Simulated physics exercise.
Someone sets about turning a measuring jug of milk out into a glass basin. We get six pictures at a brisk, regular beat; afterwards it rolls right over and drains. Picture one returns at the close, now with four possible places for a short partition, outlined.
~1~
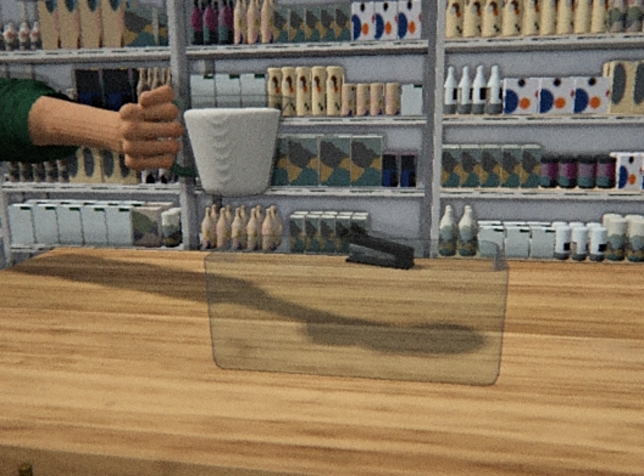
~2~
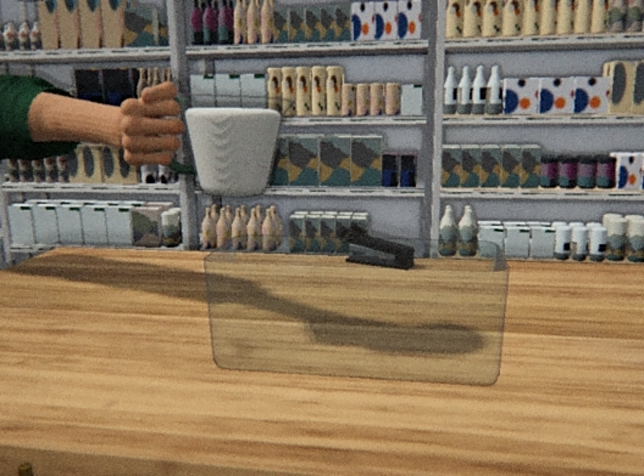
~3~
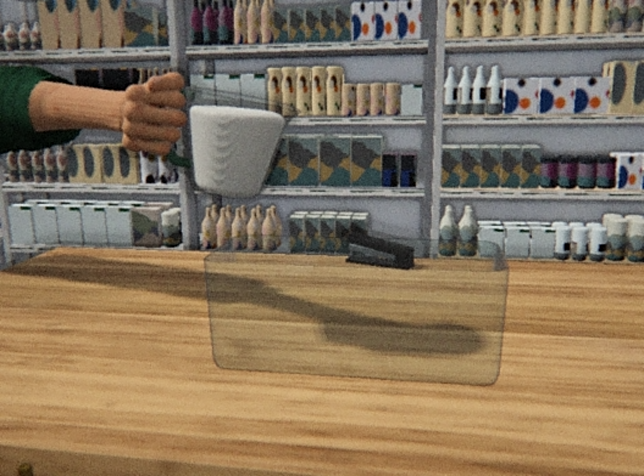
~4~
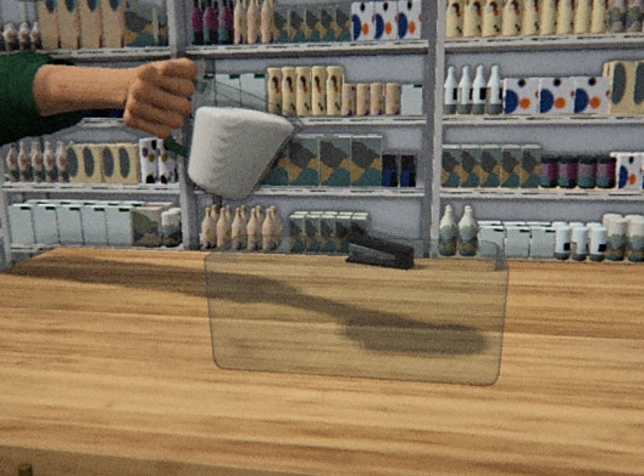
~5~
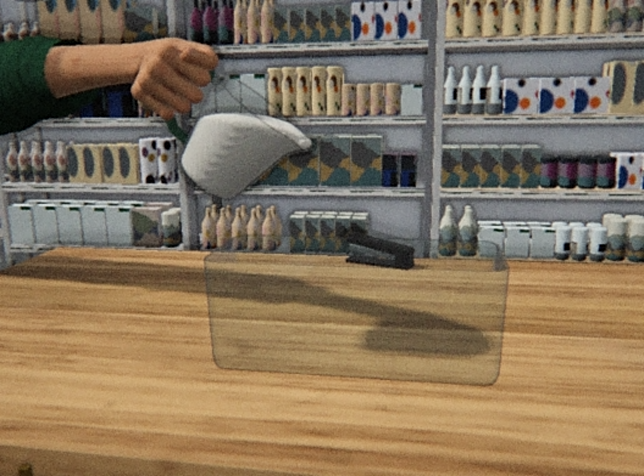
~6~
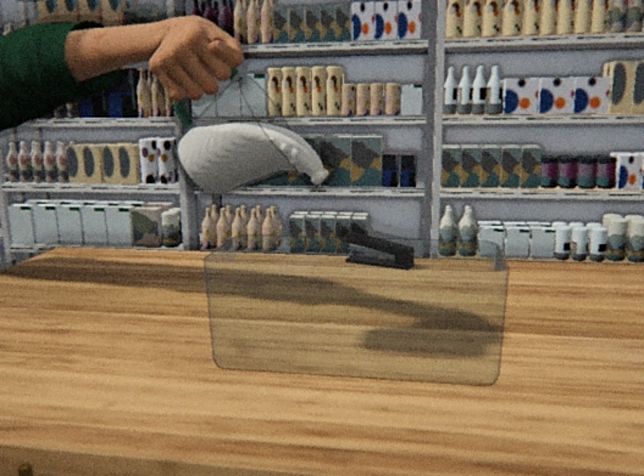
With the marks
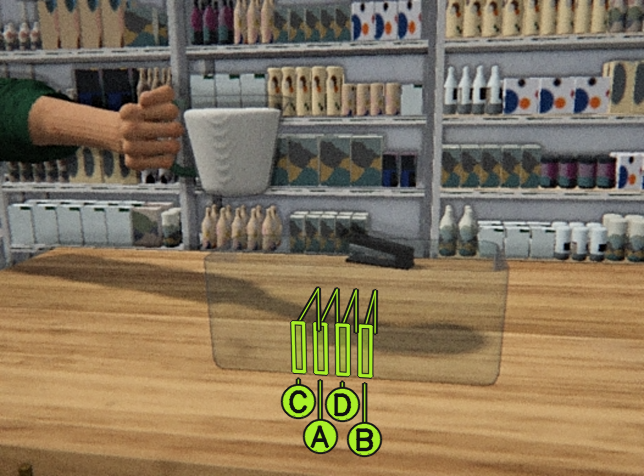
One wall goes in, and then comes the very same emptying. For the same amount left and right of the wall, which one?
Best: A.
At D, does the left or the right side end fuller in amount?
More ends on the left.
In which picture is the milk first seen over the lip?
In picture 5.
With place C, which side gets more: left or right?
The right one.
On the marked copy, A at (320, 380); B at (364, 383); C at (298, 379); D at (342, 382).
With A, about 53 % ends left of the wall and 45 % right of it.
With B, about 88 % ends left of the wall and 7 % right of it; 4 % is lost outside.
With C, about 17 % ends left of the wall and 81 % right of it.
With D, about 76 % ends left of the wall and 23 % right of it.
